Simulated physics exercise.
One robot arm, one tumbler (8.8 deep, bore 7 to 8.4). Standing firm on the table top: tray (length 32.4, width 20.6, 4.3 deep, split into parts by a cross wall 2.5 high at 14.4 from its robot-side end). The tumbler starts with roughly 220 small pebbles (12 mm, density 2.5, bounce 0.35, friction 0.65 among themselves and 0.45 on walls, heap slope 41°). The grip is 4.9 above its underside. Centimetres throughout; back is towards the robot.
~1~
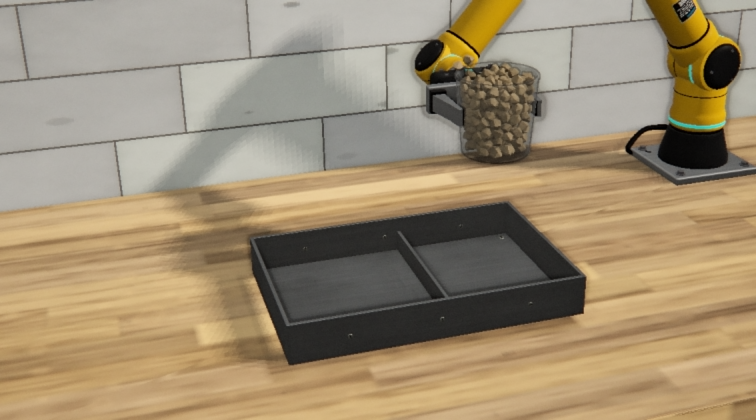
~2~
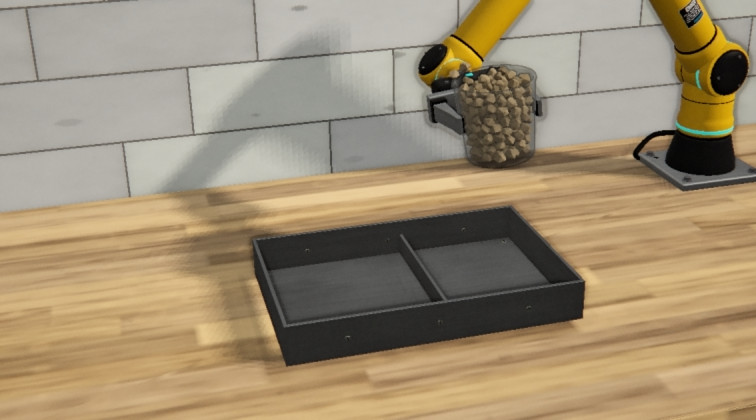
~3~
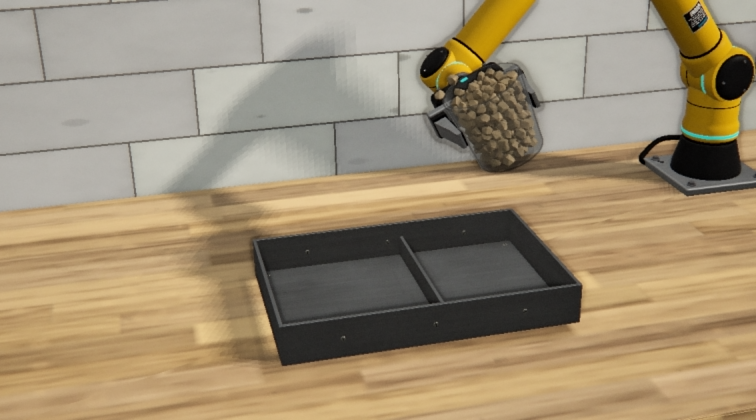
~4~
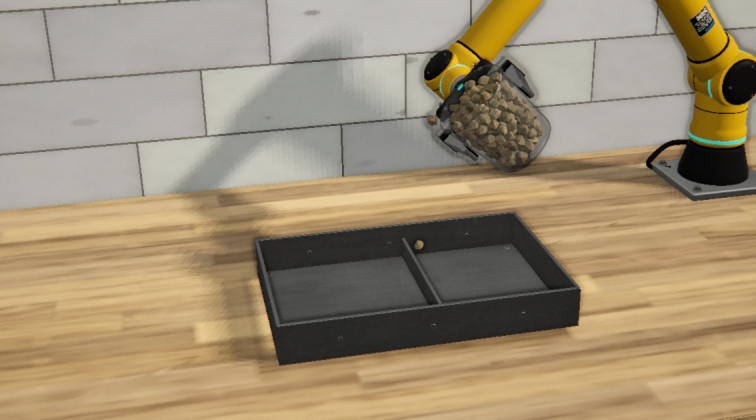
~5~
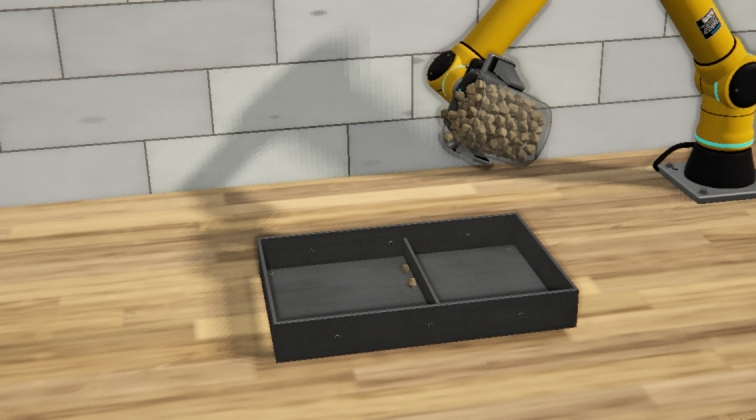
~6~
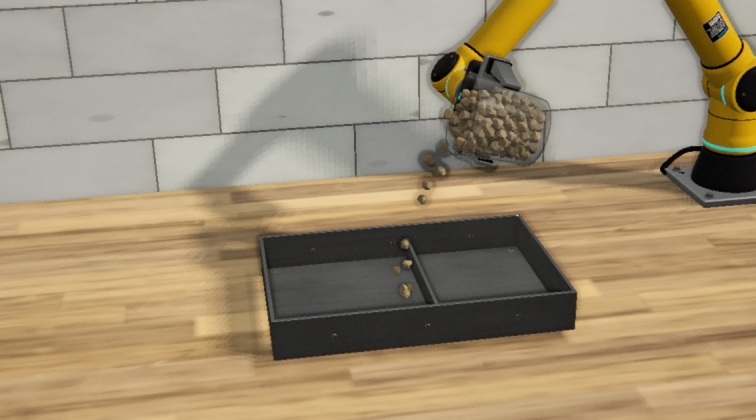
A yellow robot arm tilts a clear tumbler of pebbles leftward, dropping several into a divided black tray.
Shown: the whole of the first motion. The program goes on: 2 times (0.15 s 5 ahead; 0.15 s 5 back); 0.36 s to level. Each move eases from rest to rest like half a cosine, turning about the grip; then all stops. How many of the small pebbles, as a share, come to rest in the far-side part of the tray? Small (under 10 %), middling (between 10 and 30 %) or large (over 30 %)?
Share in the far-side part of the tray: Large (over 30 %).
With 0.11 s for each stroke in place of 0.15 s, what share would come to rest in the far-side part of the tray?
In that case some 60 per cent.
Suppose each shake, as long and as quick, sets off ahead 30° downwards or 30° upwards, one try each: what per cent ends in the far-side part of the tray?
About 20 and 50 per cent.
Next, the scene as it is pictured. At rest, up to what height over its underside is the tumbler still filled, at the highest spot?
About 8.0 cm.
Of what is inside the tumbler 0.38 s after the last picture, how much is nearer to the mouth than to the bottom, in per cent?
Roughly 45 per cent.
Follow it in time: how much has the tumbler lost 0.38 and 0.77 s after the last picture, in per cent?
About 30, 50.
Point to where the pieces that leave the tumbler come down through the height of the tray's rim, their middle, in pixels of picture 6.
Near (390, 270).
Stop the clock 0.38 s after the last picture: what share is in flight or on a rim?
Some 0 per cent.
Then, 0.38 s on, tilted 72° forward, highest piece 23 above the table; 156 in the tumbler, 59 in the far-side part, 5 in the robot-side part, 1 in flight or on a rim.
Then, 0.77 s on, tilted 40° forward, highest piece 23 above the table; 114 in the tumbler, 92 in the far-side part, 14 in the robot-side part, 1 in flight or on a rim.
Then, 1.16 s on, level, highest piece 24 above the table; 114 in the tumbler, 93 in the far-side part, 14 in the robot-side part.
Then, 2.21 s on, level, highest piece 24 above the table; 114 in the tumbler, 93 in the far-side part, 14 in the robot-side part.
In the end, 114 in the tumbler, 93 in the far-side part, 14 in the robot-side part. That is 42 % in the far-side part of the tray.
